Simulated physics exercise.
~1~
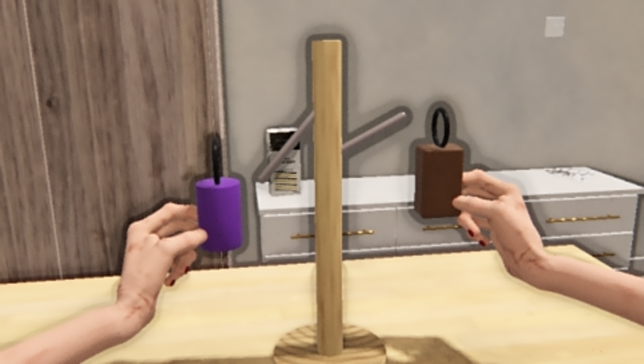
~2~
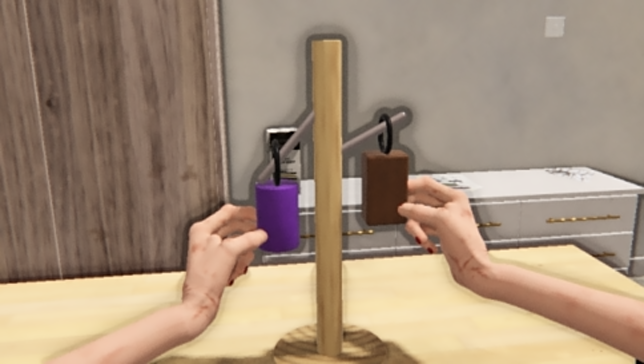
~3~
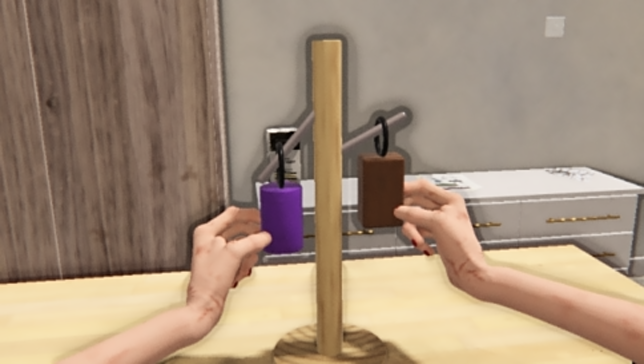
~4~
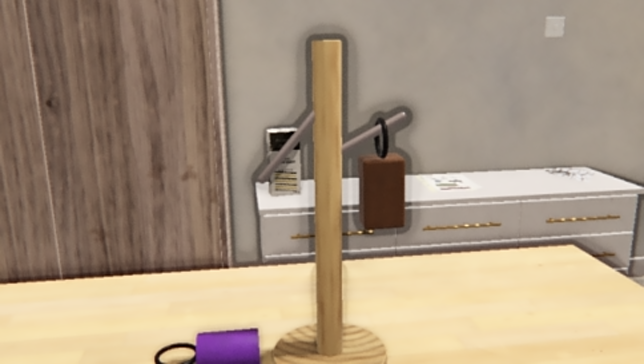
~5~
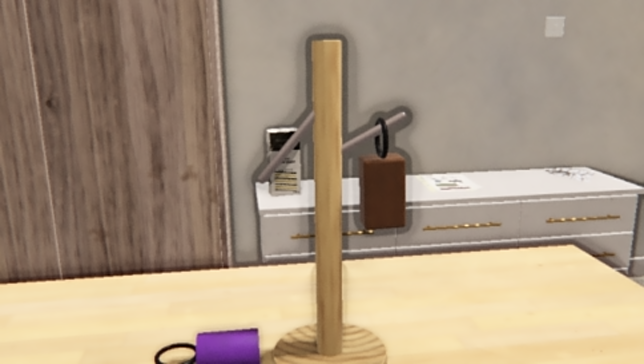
In a room with a wood-panelled wall and a white drawer cabinet, a wooden post with a slanting peg on each side stands on a pale tabletop. Two hands come in from either side, the left holding a purple cylinder and the right a brown block, each topped with a black ring. They move inward and bring the rings up to the pegs, then pause there briefly. Once the hands are gone, the purple piece has dropped from the left peg and lies on its side by the base. The brown one stays hanging on the right.
